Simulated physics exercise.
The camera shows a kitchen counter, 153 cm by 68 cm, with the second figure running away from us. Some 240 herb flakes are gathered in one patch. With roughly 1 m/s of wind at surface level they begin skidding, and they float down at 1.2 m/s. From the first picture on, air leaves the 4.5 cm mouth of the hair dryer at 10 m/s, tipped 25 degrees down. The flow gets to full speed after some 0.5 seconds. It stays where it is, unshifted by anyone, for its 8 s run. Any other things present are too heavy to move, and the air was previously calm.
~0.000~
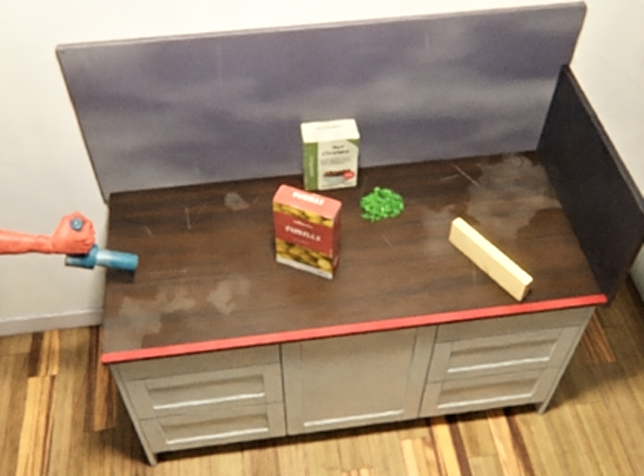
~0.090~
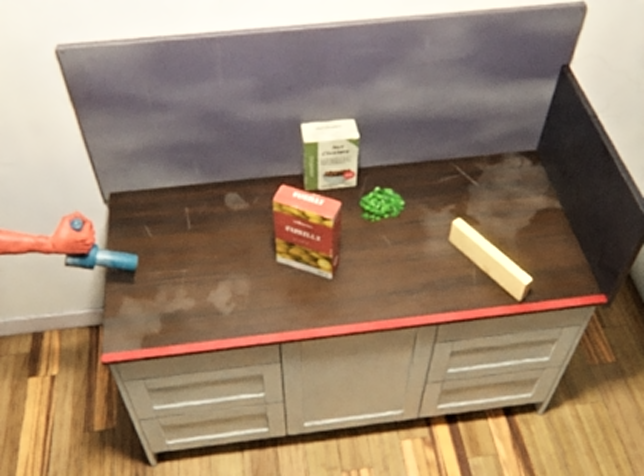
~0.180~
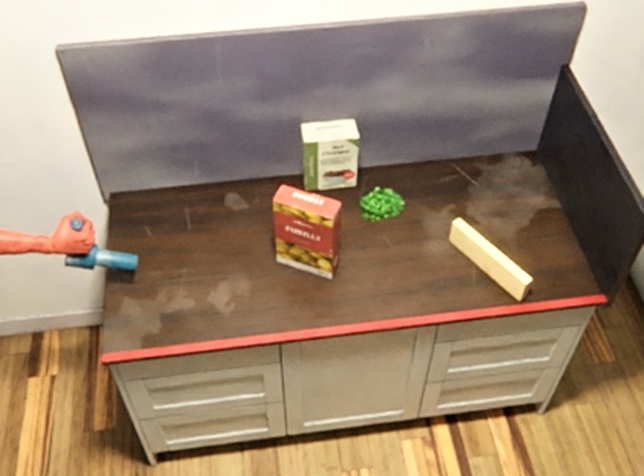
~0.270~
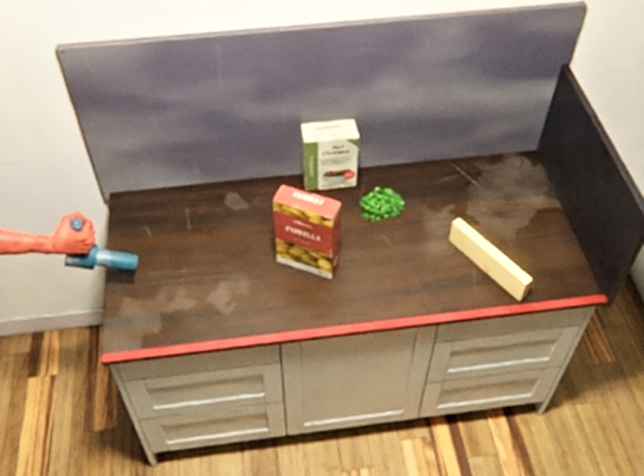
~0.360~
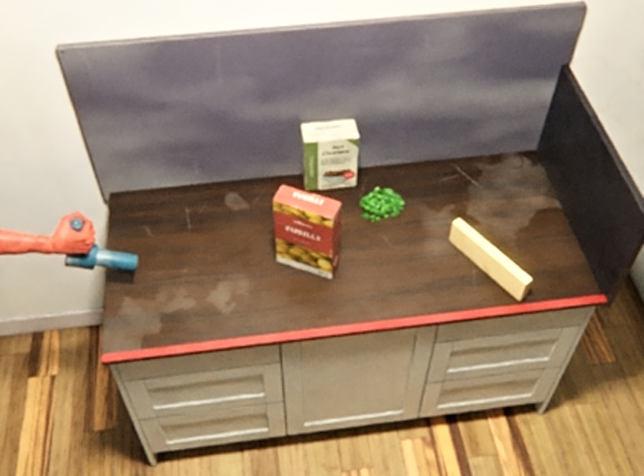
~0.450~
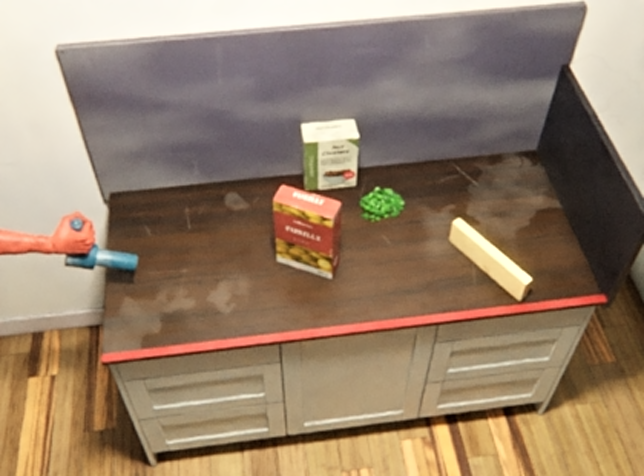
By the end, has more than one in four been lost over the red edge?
No. My prediction: The spill over that edge stays at or below a quarter.
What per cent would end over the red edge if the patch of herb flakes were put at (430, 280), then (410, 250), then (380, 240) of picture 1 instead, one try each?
Taking the three spots in order, you'd get around 30 percent, 0 percent and 0 percent.
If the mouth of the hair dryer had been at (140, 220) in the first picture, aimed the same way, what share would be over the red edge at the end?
In that case some 5 per cent.
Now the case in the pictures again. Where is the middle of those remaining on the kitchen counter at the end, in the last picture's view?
Around (533, 169).
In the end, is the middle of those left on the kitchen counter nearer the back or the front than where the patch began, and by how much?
It moves toward the far edge, close to 10 cm.
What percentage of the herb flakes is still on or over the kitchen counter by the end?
I'd put it at some 100 %.
After 1.6 s the count stands so, 0 % are over the red edge; the middle of those still in play is near (527, 170).
After 2.6 s the count stands so, 0 % are over the red edge; the middle of those still in play is near (529, 169).
After 4.4 s the count stands so, 0 % are over the red edge; the middle of those still in play is near (531, 169).
After 8.0 s, at the end, 1 % are over the red edge; the middle of those still in play is near (533, 169).
